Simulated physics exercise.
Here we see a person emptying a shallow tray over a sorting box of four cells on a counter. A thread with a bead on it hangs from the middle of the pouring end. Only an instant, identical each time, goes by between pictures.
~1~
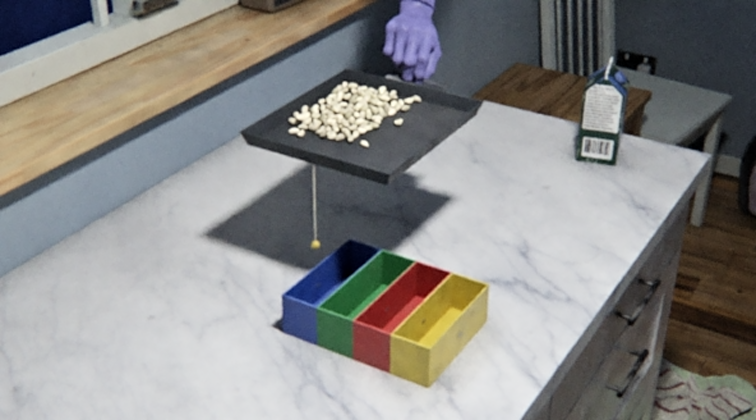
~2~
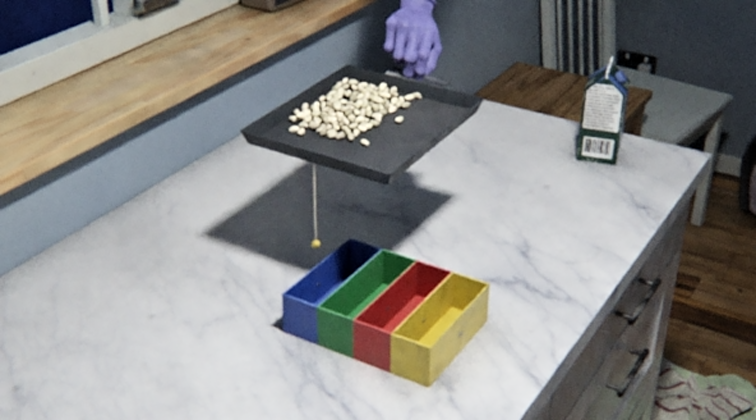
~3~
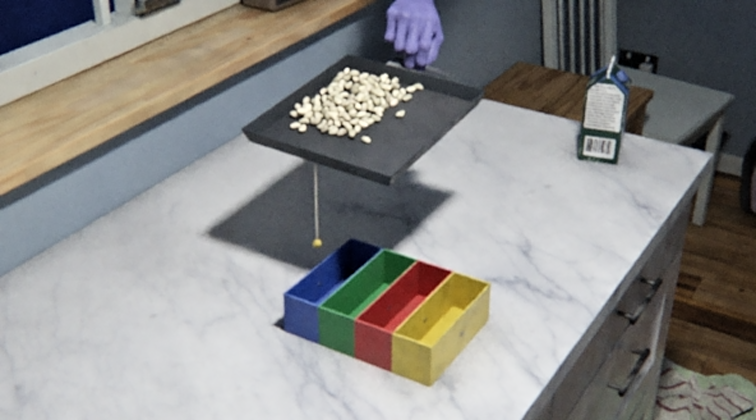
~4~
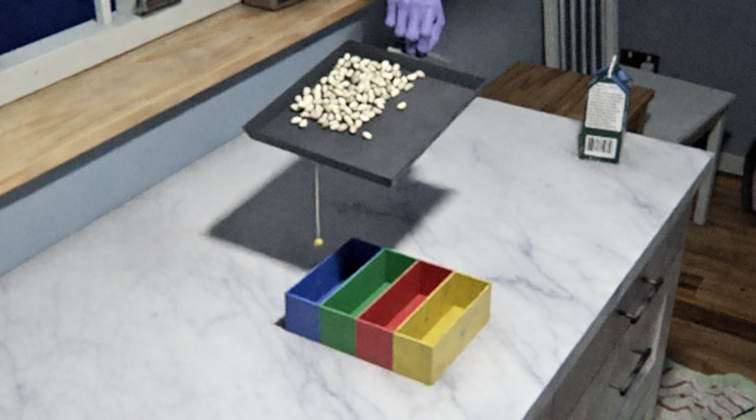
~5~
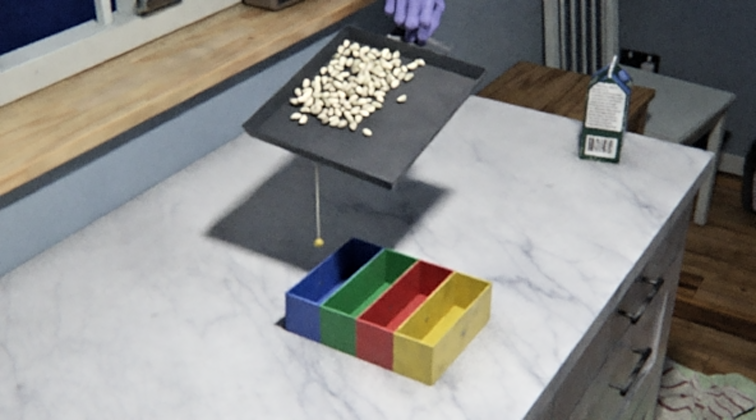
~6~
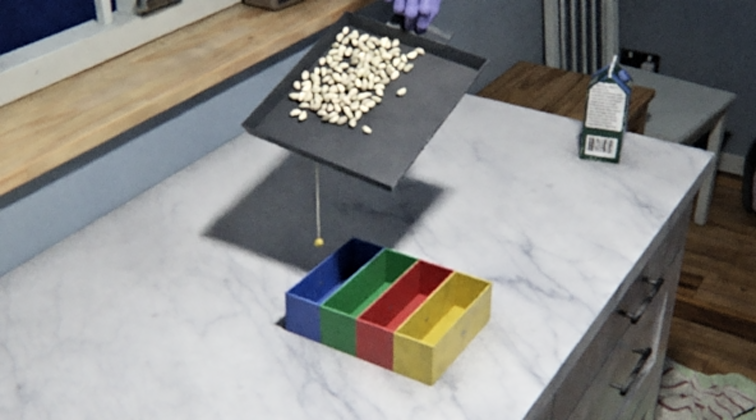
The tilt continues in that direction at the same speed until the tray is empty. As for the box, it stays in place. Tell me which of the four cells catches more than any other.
I would say the green cell.
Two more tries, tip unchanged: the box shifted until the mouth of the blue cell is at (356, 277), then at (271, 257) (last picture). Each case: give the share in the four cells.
Near 80 and 90 percent respectively.
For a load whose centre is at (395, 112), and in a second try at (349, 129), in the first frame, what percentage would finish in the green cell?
It would be roughly 50 per cent for the first and roughly 50 per cent for the second.
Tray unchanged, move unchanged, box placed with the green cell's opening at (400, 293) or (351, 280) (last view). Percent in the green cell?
30 and 30 %.
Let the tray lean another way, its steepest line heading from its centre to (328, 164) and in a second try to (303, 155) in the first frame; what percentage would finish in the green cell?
20 % and 0 %.
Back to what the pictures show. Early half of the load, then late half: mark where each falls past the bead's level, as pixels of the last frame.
I'd say close to (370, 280) at first and close to (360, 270) later on.
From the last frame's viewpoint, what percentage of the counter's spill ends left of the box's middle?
Estimate: About 100 in every hundred.
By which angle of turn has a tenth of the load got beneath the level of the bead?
That happens at close to 70 degrees.
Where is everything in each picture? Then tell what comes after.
In the first picture, corners of the pouring end at (247, 131) and (387, 170), level; middle of the load at (350, 112), white beans; bead on its thread at (316, 245); blue cell at (300, 316); green cell at (335, 329); red cell at (372, 343); yellow cell at (410, 357).
In the second picture, corners of the pouring end at (248, 130) and (388, 170), level; middle of the load at (350, 109).
In the third picture, corners of the pouring end at (249, 128) and (389, 172), tipped barely, lowest at the right corner; middle of the load at (351, 103).
In the fourth picture, corners of the pouring end at (249, 126) and (390, 174), tipped a little, lowest at the right corner; middle of the load at (352, 94).
In the fifth picture, corners of the pouring end at (249, 124) and (390, 178), tipped clearly, lowest at the right corner; middle of the load at (352, 86).
In the sixth picture, corners of the pouring end at (248, 123) and (390, 181), tipped clearly, lowest at the right corner; middle of the load at (351, 78); blue cell at (303, 314); green cell at (339, 327); red cell at (375, 341); yellow cell at (413, 355).
Soon after the last picture, tray tipped steeply; most on the tray; a stray few in the red cell; a stray few in the blue cell; about a quarter falling or outside the box.
A little later, tray tipped past a quarter turn; a small part on the tray; about a third in the green cell; about a quarter in the blue cell; about a quarter in the red cell; a stray few in the yellow cell; about a quarter falling or outside the box.
Later still, tray tipped past a quarter turn; about half in the green cell; about a quarter in the blue cell; about a quarter in the red cell; a stray few in the yellow cell; a small part falling or outside the box.
At rest, tray tipped past a quarter turn; about half in the green cell; about a quarter in the blue cell; about a quarter in the red cell; a stray few in the yellow cell; a small part outside the box.
